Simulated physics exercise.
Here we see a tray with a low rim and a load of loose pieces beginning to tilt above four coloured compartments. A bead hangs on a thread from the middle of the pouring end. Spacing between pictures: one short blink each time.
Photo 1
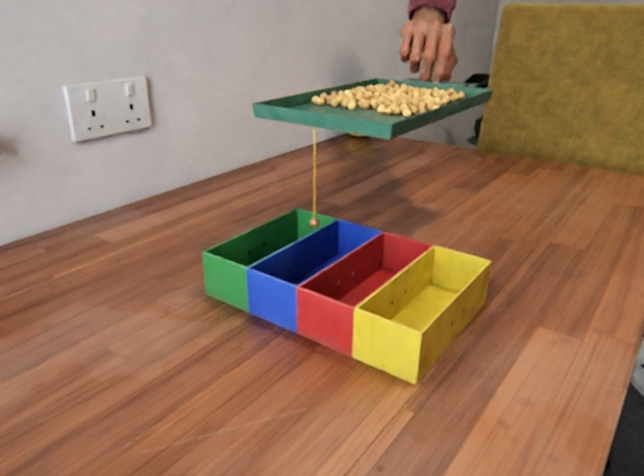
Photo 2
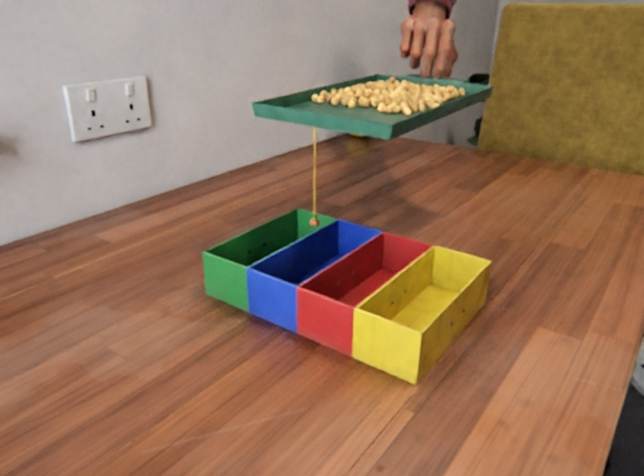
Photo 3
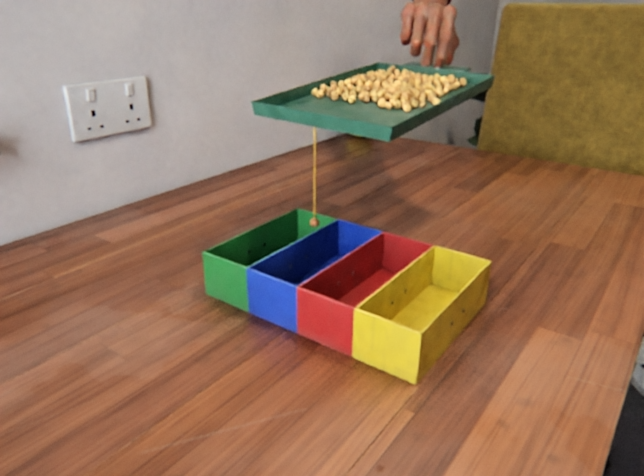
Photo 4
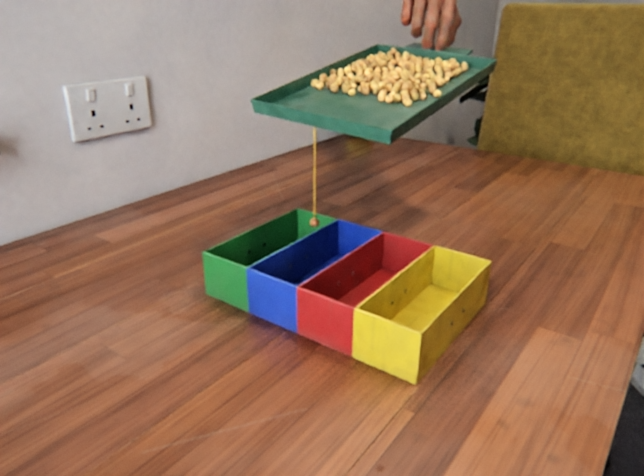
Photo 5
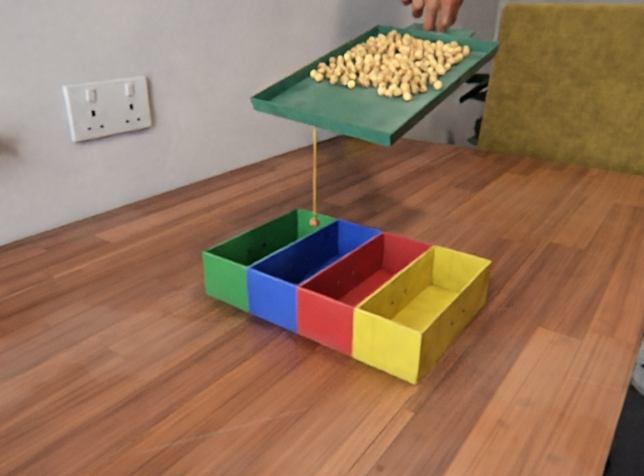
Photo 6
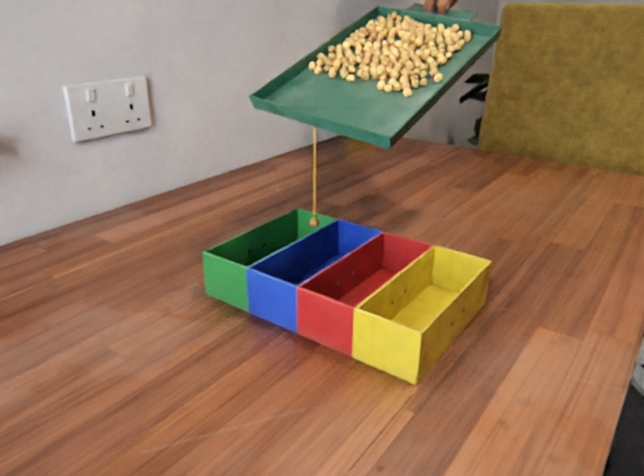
On a wooden tabletop, a hand raising the far side of a green tray of chickpeas above four coloured compartments.
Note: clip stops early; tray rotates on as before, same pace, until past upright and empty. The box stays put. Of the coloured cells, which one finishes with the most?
The red cell finishes with the most.
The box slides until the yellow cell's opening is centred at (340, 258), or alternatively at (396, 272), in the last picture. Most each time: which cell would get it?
The first try: That yellow cell. The second: The red cell.
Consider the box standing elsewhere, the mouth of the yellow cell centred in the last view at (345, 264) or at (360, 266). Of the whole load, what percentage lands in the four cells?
Well, you'd get about 90 per cent and then about 100 per cent.
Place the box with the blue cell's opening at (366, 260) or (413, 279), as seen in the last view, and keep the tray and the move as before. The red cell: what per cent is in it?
0 %, 0 %.
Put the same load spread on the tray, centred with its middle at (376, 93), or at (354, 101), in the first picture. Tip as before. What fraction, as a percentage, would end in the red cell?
Near 50 and 40 percent respectively.
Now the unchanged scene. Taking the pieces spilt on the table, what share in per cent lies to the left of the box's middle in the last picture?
Roughly 100 in a hundred.
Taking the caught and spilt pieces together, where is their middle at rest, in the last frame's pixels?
The centre comes to rest close to (339, 308).
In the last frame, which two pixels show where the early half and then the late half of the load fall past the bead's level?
Around (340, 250) first; around (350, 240) second.
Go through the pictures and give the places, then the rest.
The first frame shows corners of the pouring end near (254, 103) and (391, 123), level; middle of the load near (391, 97), dried chickpeas; bead on its thread near (315, 222); green cell near (226, 277); blue cell near (272, 295); red cell near (325, 316); yellow cell near (386, 341).
The second frame shows corners of the pouring end near (254, 103) and (391, 124), level; middle of the load near (391, 95).
The third frame shows corners of the pouring end near (254, 101) and (391, 126), tipped barely, lowest at the right corner; middle of the load near (391, 86).
The fourth frame shows corners of the pouring end near (253, 99) and (390, 129), tipped a little, lowest at the right corner; middle of the load near (392, 74).
The fifth frame shows corners of the pouring end near (252, 97) and (390, 133), tipped clearly, lowest at the right corner; middle of the load near (392, 61).
The sixth frame shows corners of the pouring end near (252, 95) and (390, 136), tipped clearly, lowest at the right corner; middle of the load near (392, 49); green cell near (226, 277); blue cell near (272, 295); red cell near (325, 316); yellow cell near (386, 341).
Shortly afterwards, tray tipped steeply; the bulk on the tray; only a few in the red cell; near a quarter falling or outside the box.
Next, tray tipped past a quarter turn; near half on the tray; near a third in the red cell; a little in the blue cell; only a few in the green cell; only a few in the yellow cell; a little falling or outside the box.
Some moments later, tray tipped past a quarter turn; near two thirds in the red cell; near a third in the blue cell; only a few in the green cell; only a few in the yellow cell; a little falling or outside the box.
In the end, tray tipped past a quarter turn; near two thirds in the red cell; near a third in the blue cell; only a few in the green cell; only a few in the yellow cell; a little outside the box.
